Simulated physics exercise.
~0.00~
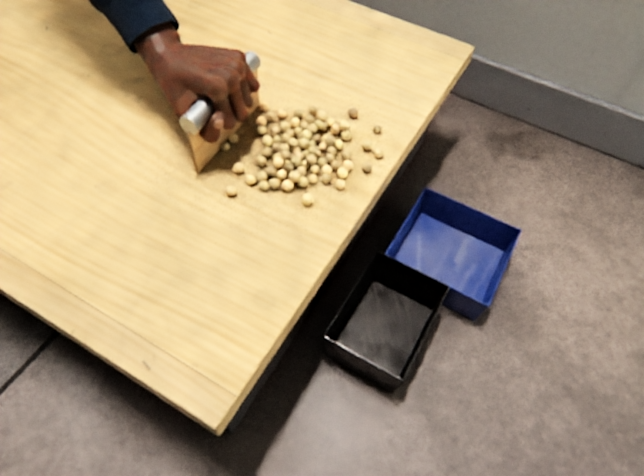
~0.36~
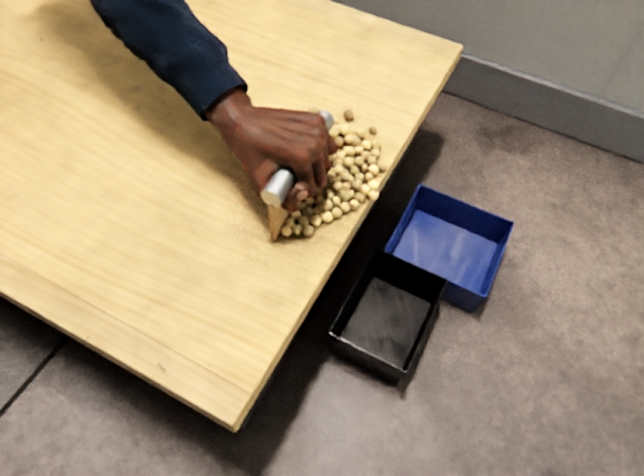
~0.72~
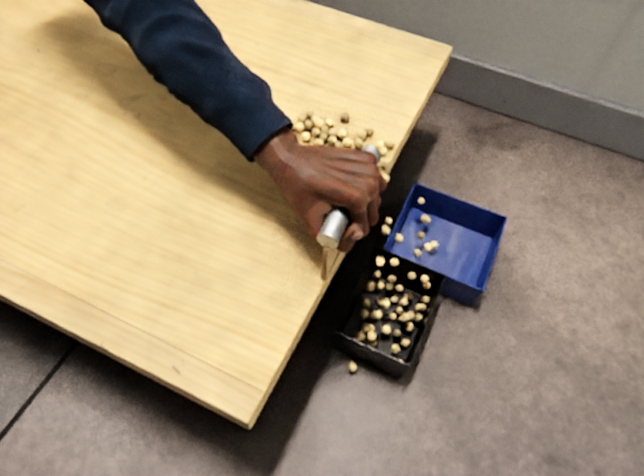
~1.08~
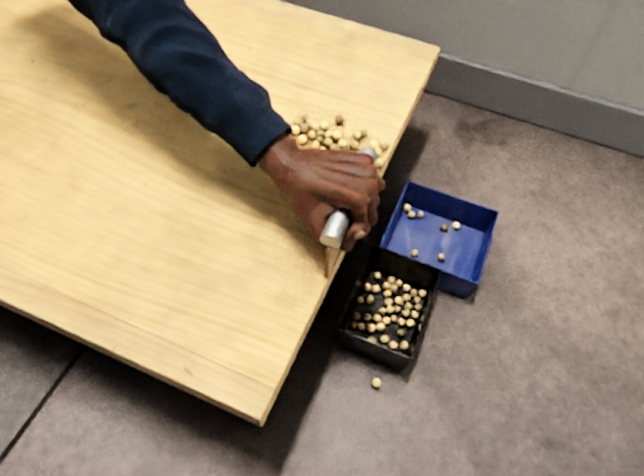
In the video, a hand pushes a pile of round nuts across a wooden tabletop with a scraper toward the right edge, where many drop into a black tin and a few into a blue tin, while one lies on the floor and others remain on top.
